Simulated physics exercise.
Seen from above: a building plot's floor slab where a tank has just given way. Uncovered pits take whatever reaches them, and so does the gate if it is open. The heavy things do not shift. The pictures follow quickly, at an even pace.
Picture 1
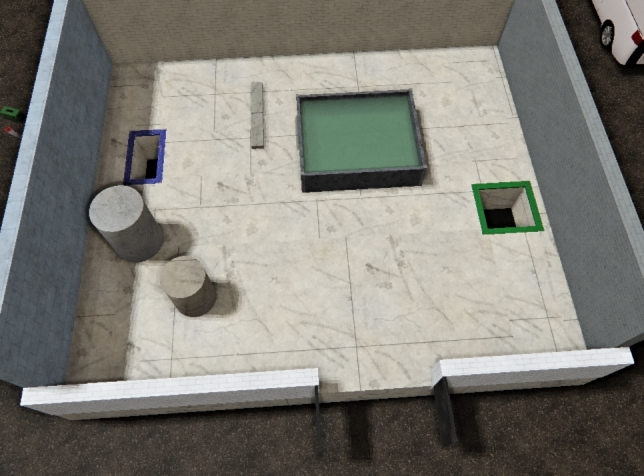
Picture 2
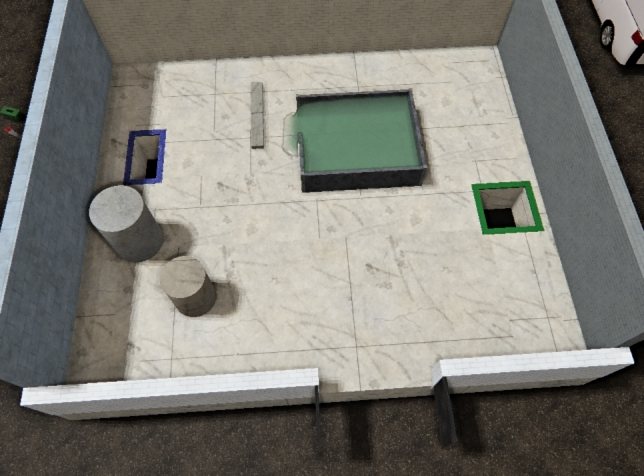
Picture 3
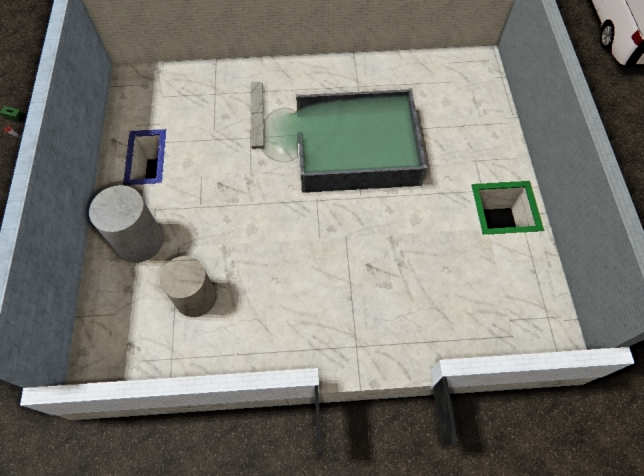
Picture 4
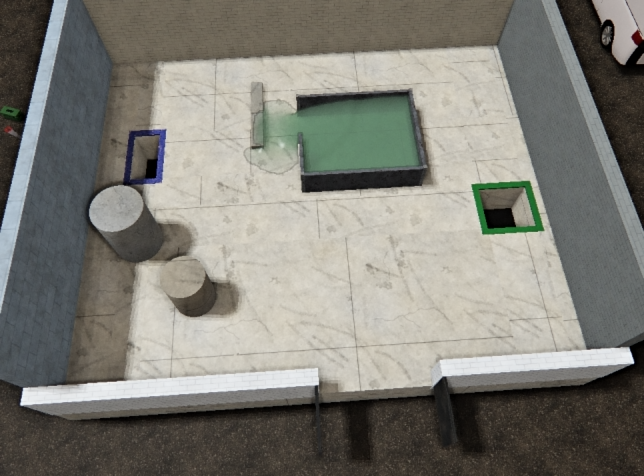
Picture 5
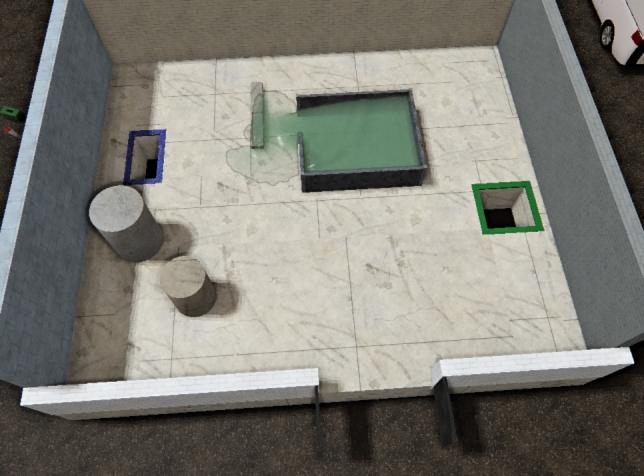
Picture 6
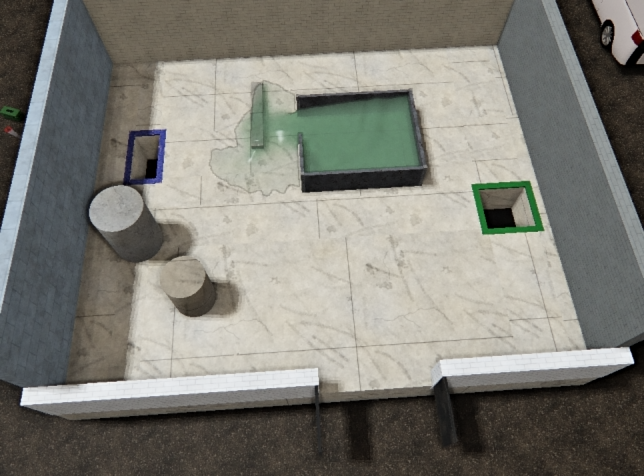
On a walled floor slab, green water pours from a tank's left side and spreads leftward.
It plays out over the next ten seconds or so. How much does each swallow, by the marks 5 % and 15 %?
In the end: The gate takes under 5 %; the blue pit takes over 15 %; the green pit takes under 5 %.
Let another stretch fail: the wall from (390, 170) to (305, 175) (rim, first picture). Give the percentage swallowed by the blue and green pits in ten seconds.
Parts in a hundred: Blue 4, green 4.
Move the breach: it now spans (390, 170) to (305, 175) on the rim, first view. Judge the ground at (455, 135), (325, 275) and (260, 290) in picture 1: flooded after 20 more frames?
In turn: Clear, covered, awash.
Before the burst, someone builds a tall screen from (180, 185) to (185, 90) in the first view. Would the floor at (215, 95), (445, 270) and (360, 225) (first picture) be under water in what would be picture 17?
One after the other: Covered, dry, free of water.
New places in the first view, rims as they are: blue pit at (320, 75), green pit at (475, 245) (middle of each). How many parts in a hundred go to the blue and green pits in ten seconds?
Per cent: Blue 14, green 0.
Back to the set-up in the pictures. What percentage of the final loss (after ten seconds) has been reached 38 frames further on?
Near 60 in a hundred.
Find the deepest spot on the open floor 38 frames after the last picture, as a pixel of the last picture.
Around (266, 134).
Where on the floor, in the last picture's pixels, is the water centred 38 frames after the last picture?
Roughly at (274, 150).
A moment on, water covers 15 % of the floor; the gate 0 %, the blue pit 0 %, the green pit 0 %.
Next, water covers 25 % of the floor; the gate 0 %, the blue pit 2 %, the green pit 0 %.
Then, water covers 35 % of the floor; the gate 0 %, the blue pit 5 %, the green pit 0 %.
Later, water covers 55 % of the floor; the gate 0 %, the blue pit 12 %, the green pit 0 %.
In the end, water covers 65 % of the floor; the gate 0 %, the blue pit 19 %, the green pit 0 %.
